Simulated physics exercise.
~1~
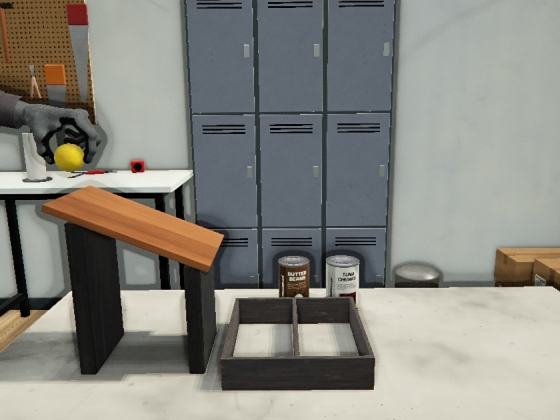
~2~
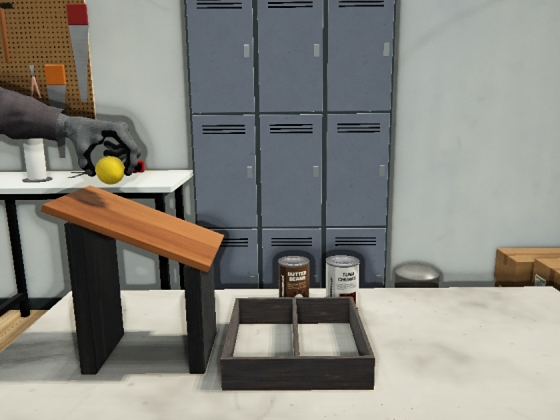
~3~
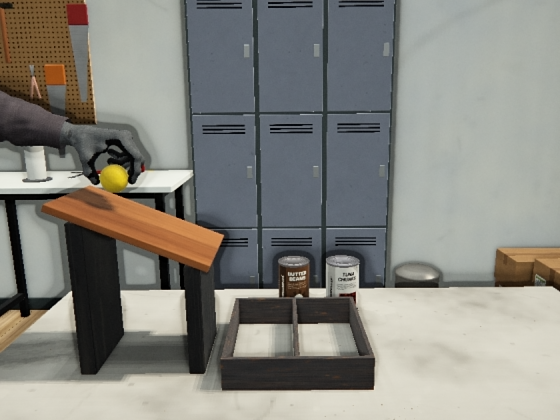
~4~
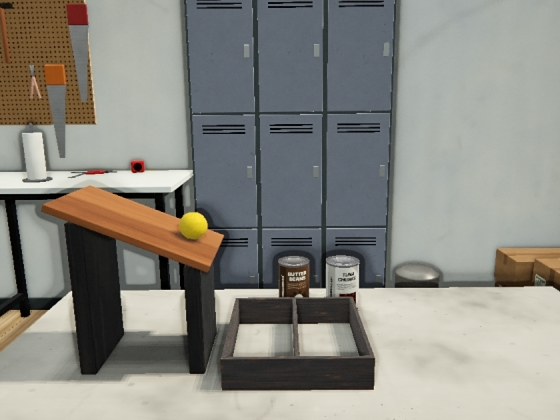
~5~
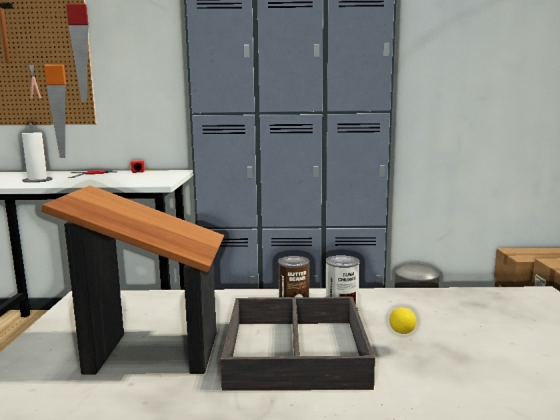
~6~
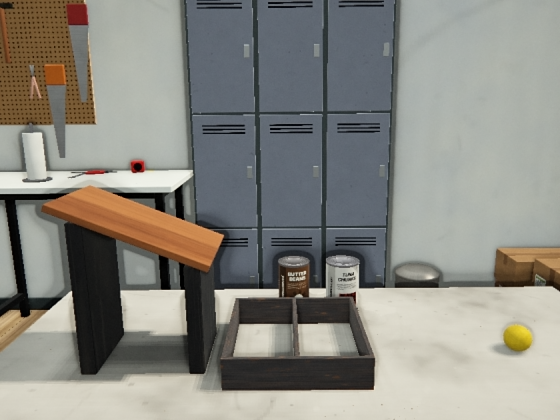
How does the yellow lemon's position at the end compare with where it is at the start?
At the start the yellow lemon is held in the gloved hand above the slanted board on the left, and at the end it is on the tabletop at the far right, beyond the tray.
